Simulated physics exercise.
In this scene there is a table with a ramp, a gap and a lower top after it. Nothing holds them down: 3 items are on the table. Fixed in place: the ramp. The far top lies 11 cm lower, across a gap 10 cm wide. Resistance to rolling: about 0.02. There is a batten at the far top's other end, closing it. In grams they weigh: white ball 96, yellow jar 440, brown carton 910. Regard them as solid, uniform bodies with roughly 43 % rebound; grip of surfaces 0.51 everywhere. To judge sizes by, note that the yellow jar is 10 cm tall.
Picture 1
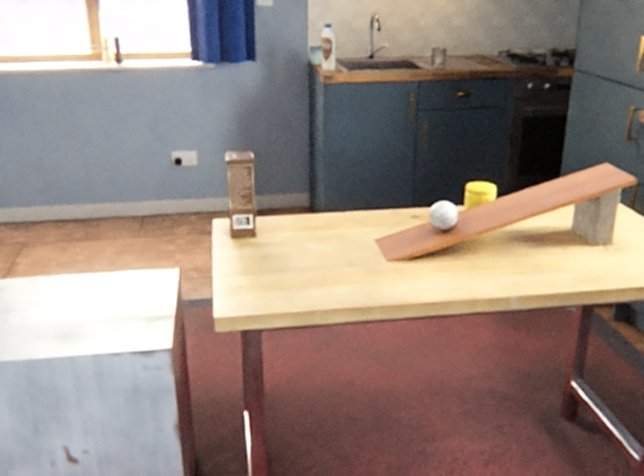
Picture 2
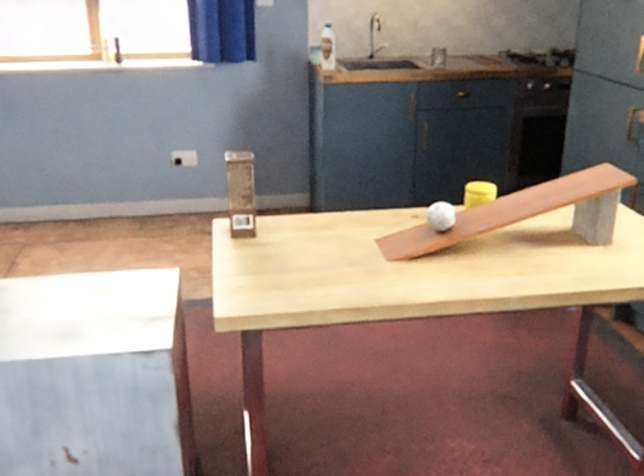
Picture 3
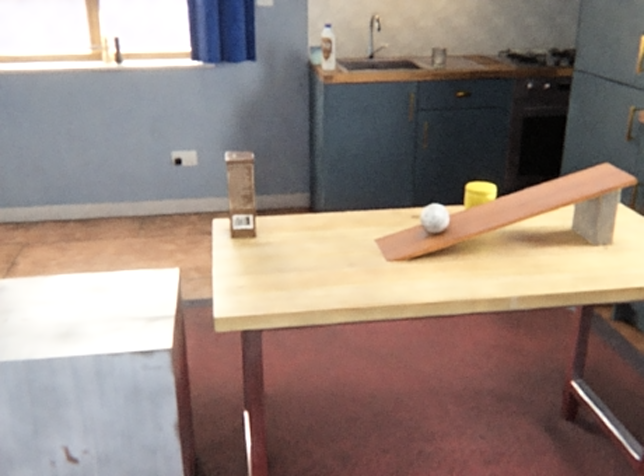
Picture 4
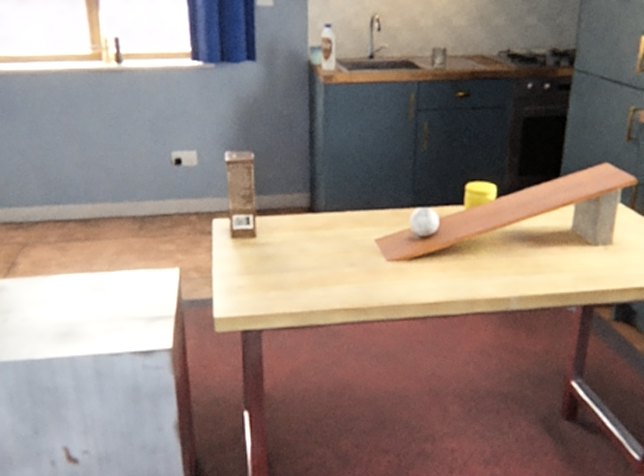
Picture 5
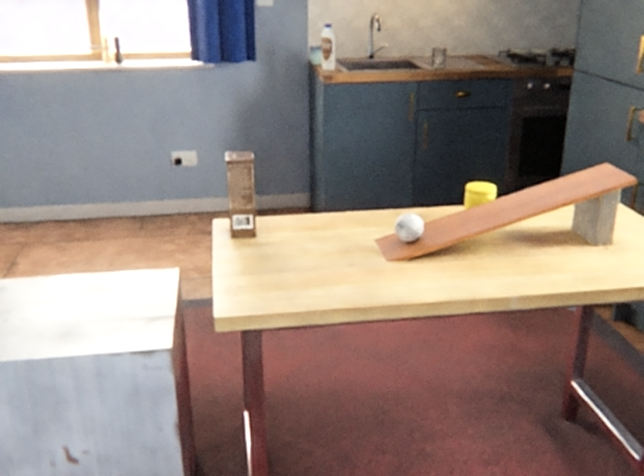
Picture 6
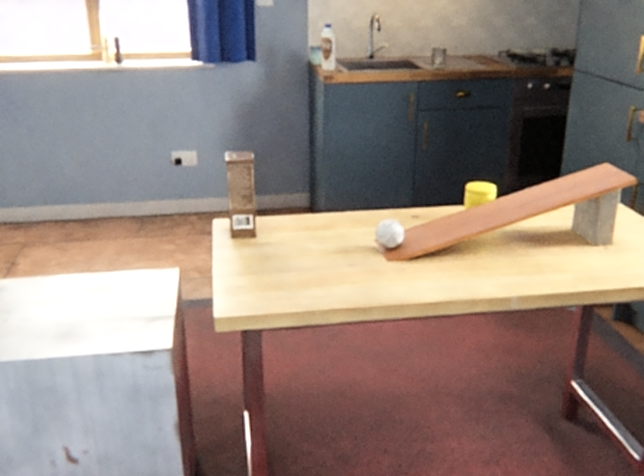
A light wooden table with dark red legs stands on a reddish floor in a kitchen with blue-grey walls and cabinets, seen from slightly above by a still camera. A brown carton stands at its left, a yellow jar behind a brown ramp propped on a grey block at the right, and a lower pale top lies beyond a gap at left. A white ball rolls leftward down the ramp, slowly then faster, to its lower end.
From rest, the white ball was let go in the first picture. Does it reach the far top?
Oh, it makes it.
Then, 0.30 s later than the last frame, edge 22 cm away; white ball near (301, 242).
Then, 0.70 s later than the last frame, 6 cm past the table's edge; white ball near (188, 263).
Then, 1.00 s later than the last frame, 26 cm past the table's edge; white ball near (109, 295).
When it is over, 44 cm past the table's edge; the bystanders within 8 cm of the start.
